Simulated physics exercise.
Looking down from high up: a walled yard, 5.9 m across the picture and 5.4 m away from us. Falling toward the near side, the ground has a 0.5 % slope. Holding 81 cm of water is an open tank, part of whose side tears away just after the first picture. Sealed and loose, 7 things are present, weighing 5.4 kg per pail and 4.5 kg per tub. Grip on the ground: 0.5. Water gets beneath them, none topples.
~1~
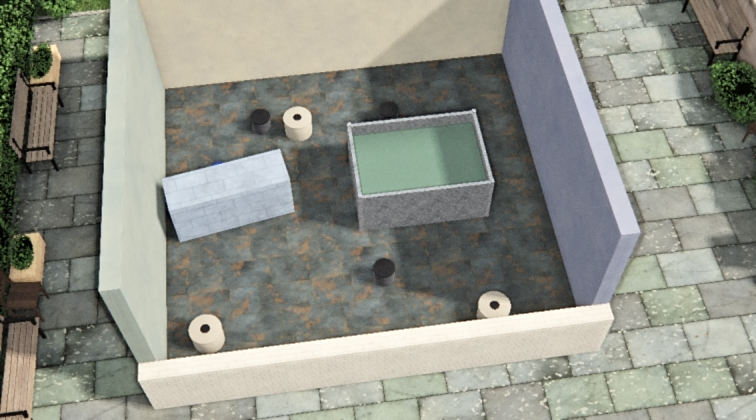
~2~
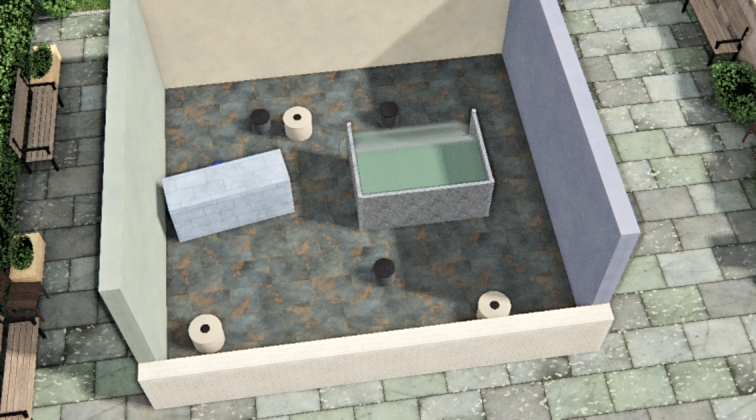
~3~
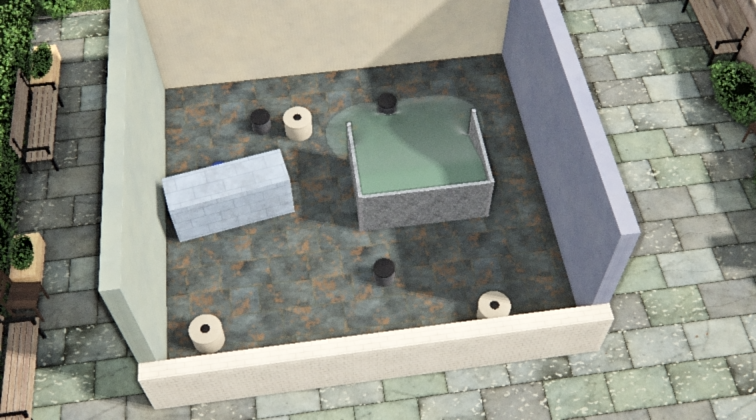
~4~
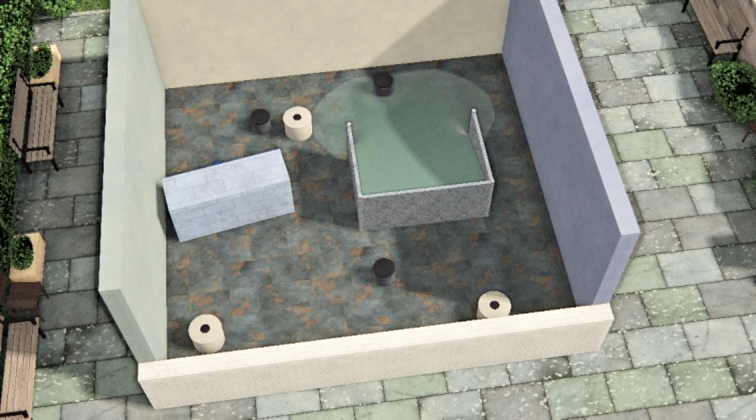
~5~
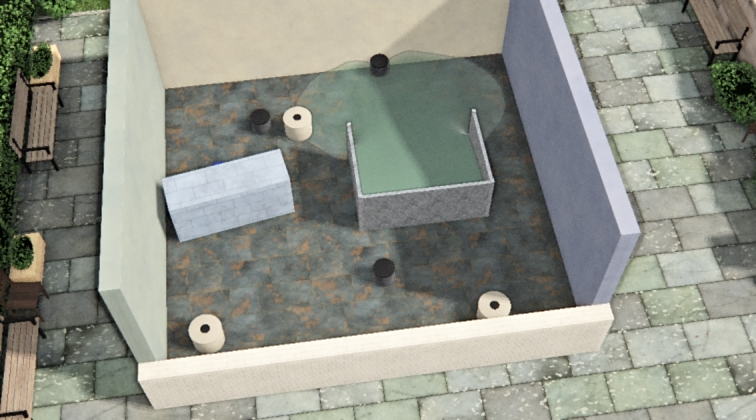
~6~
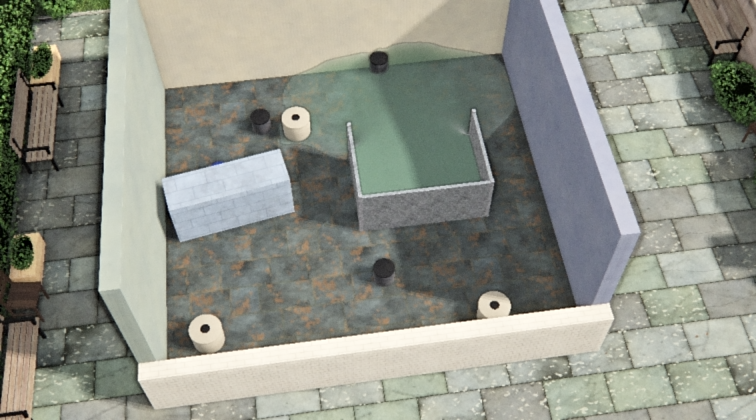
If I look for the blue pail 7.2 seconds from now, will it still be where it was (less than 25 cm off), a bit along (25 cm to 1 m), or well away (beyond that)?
It'll be greatly displaced.
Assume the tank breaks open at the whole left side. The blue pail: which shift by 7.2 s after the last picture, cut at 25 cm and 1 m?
Note: Blue pail displaced a long way.
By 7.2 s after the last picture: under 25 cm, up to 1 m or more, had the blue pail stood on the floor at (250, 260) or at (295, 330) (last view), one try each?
First it remains in place, then it is swept away.
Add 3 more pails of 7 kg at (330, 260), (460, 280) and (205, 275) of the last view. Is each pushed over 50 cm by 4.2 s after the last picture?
First inside the limit, then inside the limit, then inside the limit.
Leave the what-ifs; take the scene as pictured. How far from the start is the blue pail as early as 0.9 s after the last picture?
By then it has shifted roughly 0 cm.
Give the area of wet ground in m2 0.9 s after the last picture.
Around 11.5 m2 of it.
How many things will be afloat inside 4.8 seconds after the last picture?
Count: 5.
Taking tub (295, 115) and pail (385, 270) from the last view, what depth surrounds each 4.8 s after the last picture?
Close to 11 and 4 centimetres.
Then, 0.9 s after the last picture the blue pail is near (219, 170), 0.0 m from its start, aground; 1 afloat.
Then, 2.8 s after the last picture the blue pail is near (212, 166), 0.1 m from its start, afloat; 4 afloat.
Then, 4.8 s after the last picture the blue pail is near (295, 150), 1.2 m from its start, afloat; 5 afloat.
Then, 7.2 s after the last picture the blue pail is near (323, 224), 1.9 m from its start, aground; 5 afloat.
